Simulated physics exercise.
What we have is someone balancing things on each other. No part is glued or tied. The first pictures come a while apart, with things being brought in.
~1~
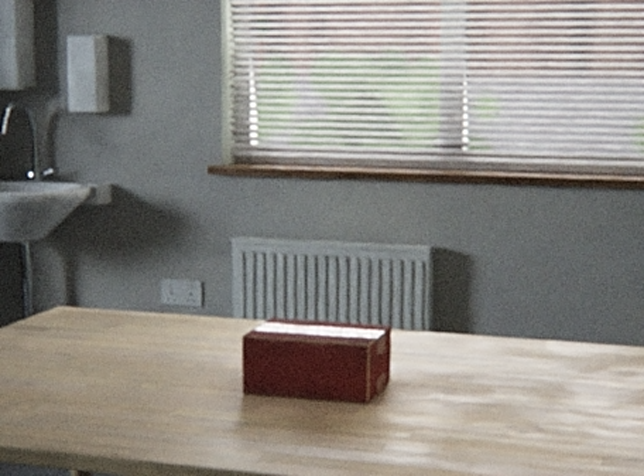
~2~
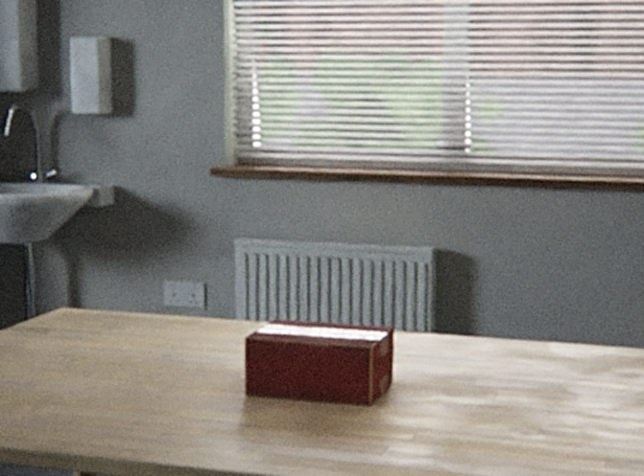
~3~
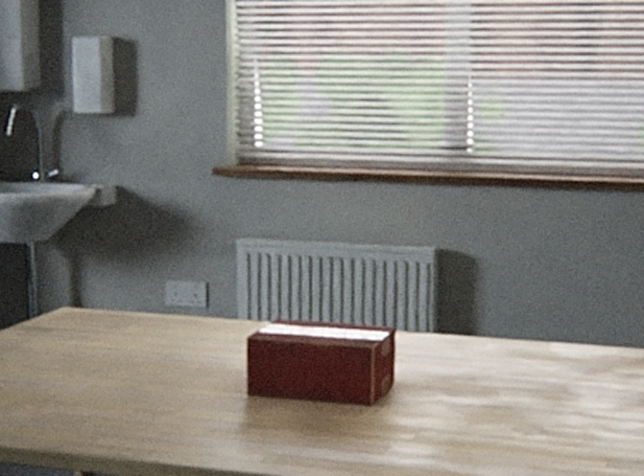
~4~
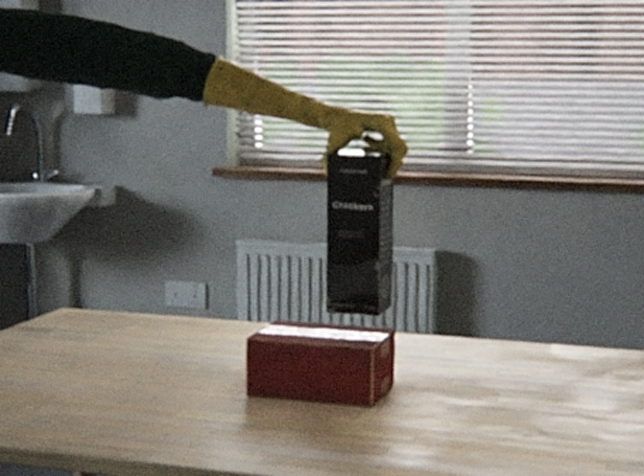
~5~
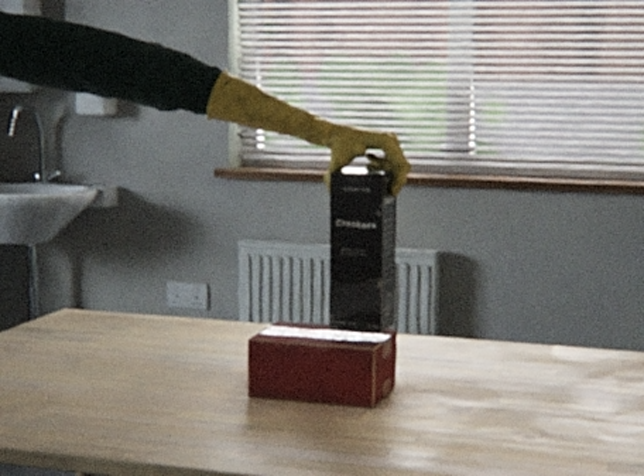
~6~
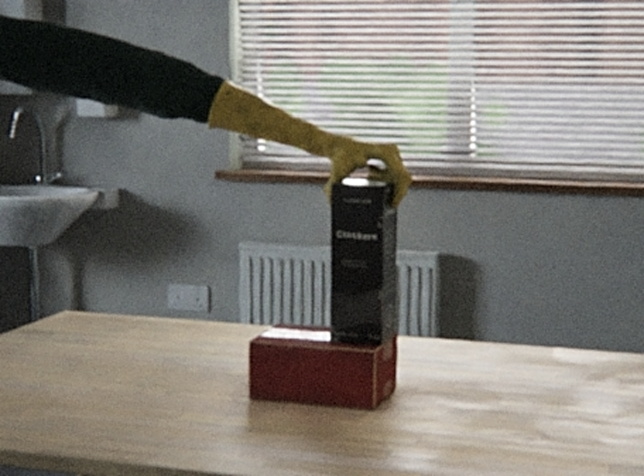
A yellow-gloved hand reached in from the left holding a tall black carton, lowered it onto the right side of a red box on a wooden table, and kept hold of its top.
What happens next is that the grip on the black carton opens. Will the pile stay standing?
Seems the tower stands.
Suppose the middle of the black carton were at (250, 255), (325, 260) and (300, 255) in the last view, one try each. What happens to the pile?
So the first time it tips over, the second time it stays intact, and the third time it stays intact.
Then, 0.50 s past the last view, nothing moves.
Then, 1.10 s past the last view, black carton resting near (365, 261).
Finally, both still in place. Final places as the last picture's camera would see them, black carton near (365, 261). The pile holds.
